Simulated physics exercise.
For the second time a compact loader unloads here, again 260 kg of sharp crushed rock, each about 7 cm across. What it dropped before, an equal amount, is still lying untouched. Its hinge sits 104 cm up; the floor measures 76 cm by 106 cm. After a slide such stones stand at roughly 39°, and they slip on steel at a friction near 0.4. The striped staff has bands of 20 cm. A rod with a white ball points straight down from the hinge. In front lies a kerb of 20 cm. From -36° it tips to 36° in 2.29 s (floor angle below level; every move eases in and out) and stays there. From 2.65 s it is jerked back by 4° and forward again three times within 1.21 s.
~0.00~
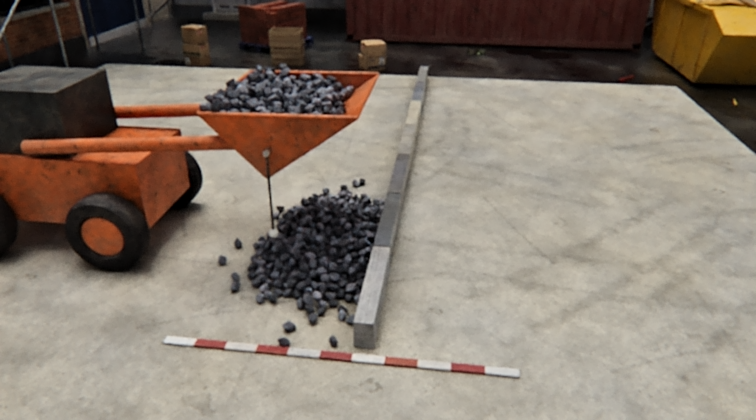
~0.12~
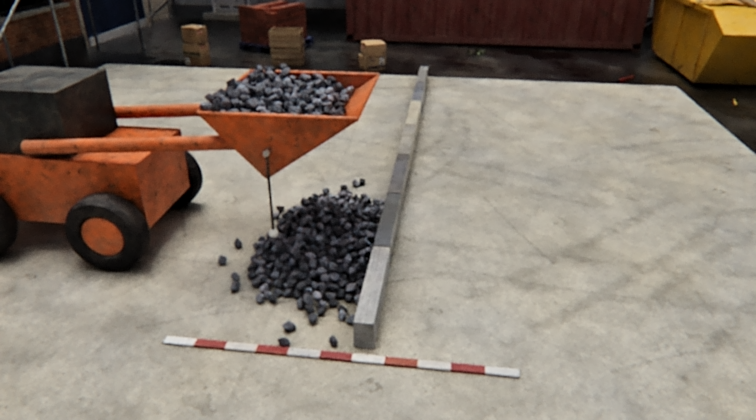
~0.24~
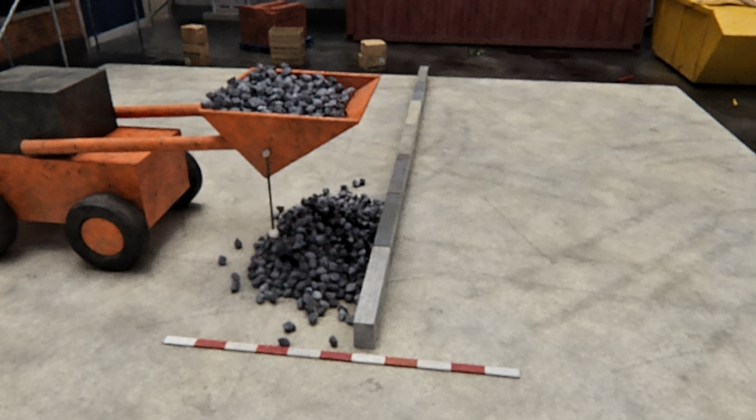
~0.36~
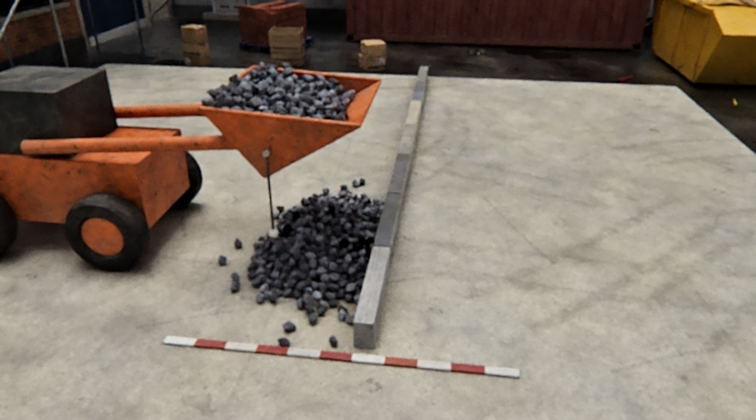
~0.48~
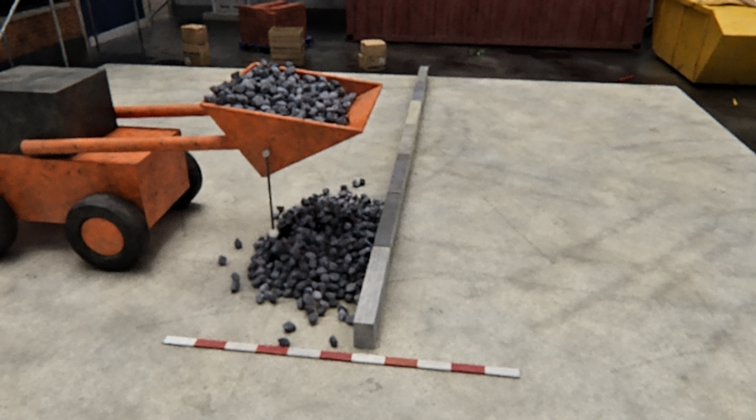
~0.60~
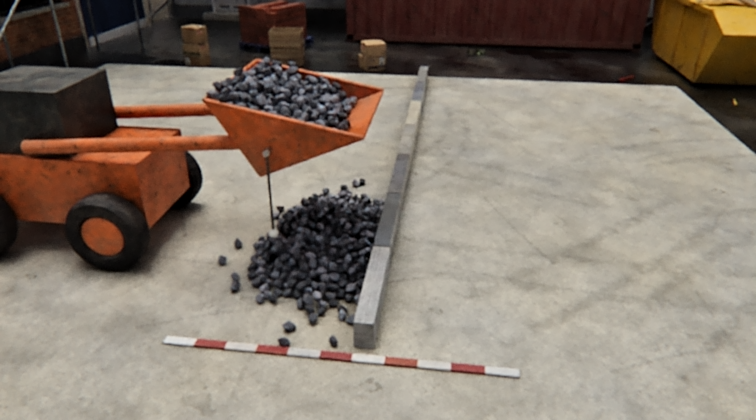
An orange loader held a bucket full of dark stones above a similar pile lying against a low kerb, and the bucket slowly tilted a little, its front edge dipping slightly toward the right.
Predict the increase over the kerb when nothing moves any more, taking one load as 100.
Some 54 per cent is added.
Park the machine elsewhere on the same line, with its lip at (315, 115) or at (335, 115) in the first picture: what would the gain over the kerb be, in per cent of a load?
About 5 and 20 per cent.
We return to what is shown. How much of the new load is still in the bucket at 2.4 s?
Roughly 30 per cent is still inside.
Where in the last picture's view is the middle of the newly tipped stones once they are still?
Around (399, 239).
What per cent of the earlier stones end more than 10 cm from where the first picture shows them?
Roughly 0 per cent of them.
After 1.7 s the floor is at 25°; in per cent of one load, 99 in the bucket, 101 on this side of the kerb; the foremost stones are at (374, 240).
After 2.4 s the floor is at 36°; in per cent of one load, 31 in the bucket, 151 on this side of the kerb, 18 over the kerb; the foremost stones are at (452, 247).
After 4.3 s the floor is at 36°; in per cent of one load, 0 in the bucket, 146 on this side of the kerb, 54 over the kerb; the foremost stones are at (509, 261).
After 6.8 s the floor is at 36°; in per cent of one load, 0 in the bucket, 146 on this side of the kerb, 54 over the kerb; the foremost stones are at (509, 261). Net gain over the kerb, 54.
